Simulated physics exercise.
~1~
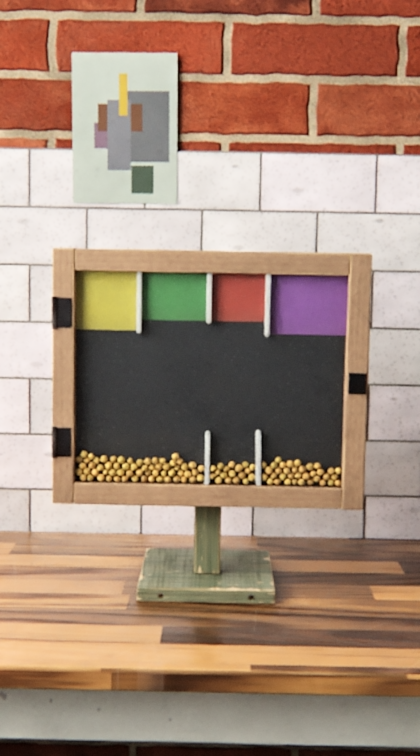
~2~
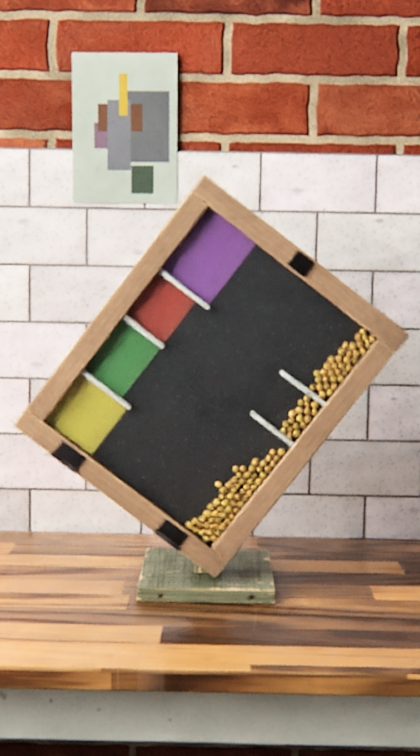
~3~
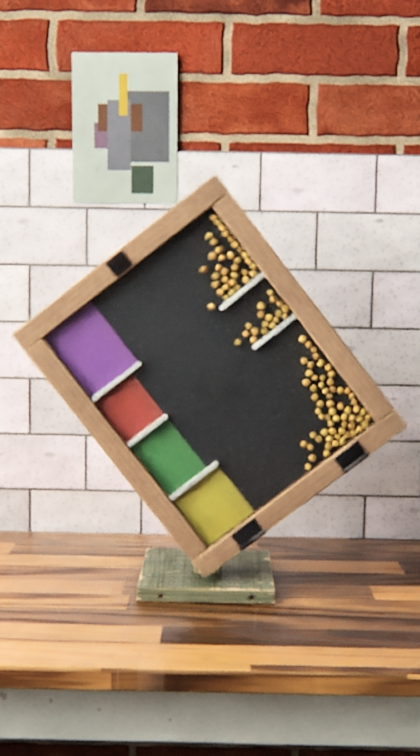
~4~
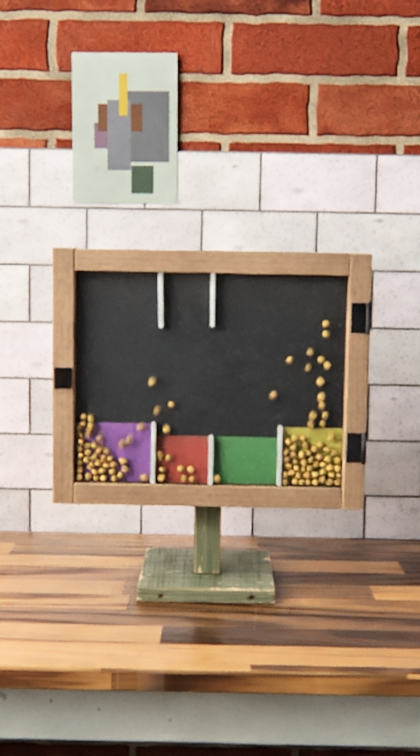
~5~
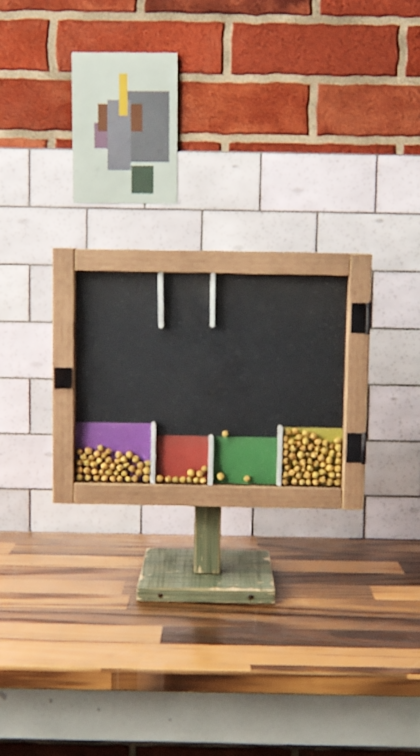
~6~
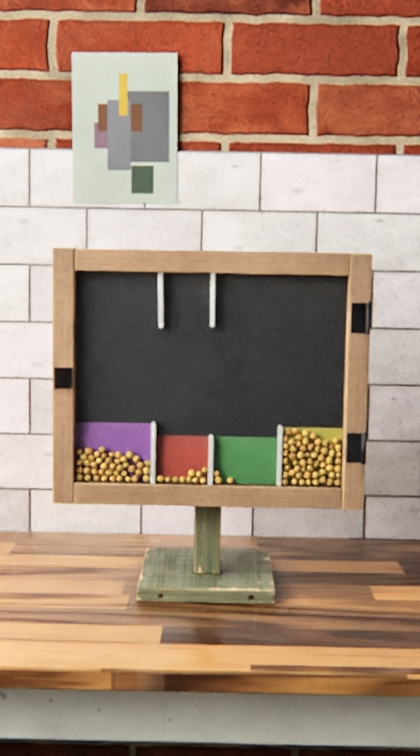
In the video, a framed board holding gold-coloured beads turns clockwise on its stand until it is upside down, and the beads tumble into the coloured pockets, settling mostly in yellow and purple, with a few in red and fewest in green.
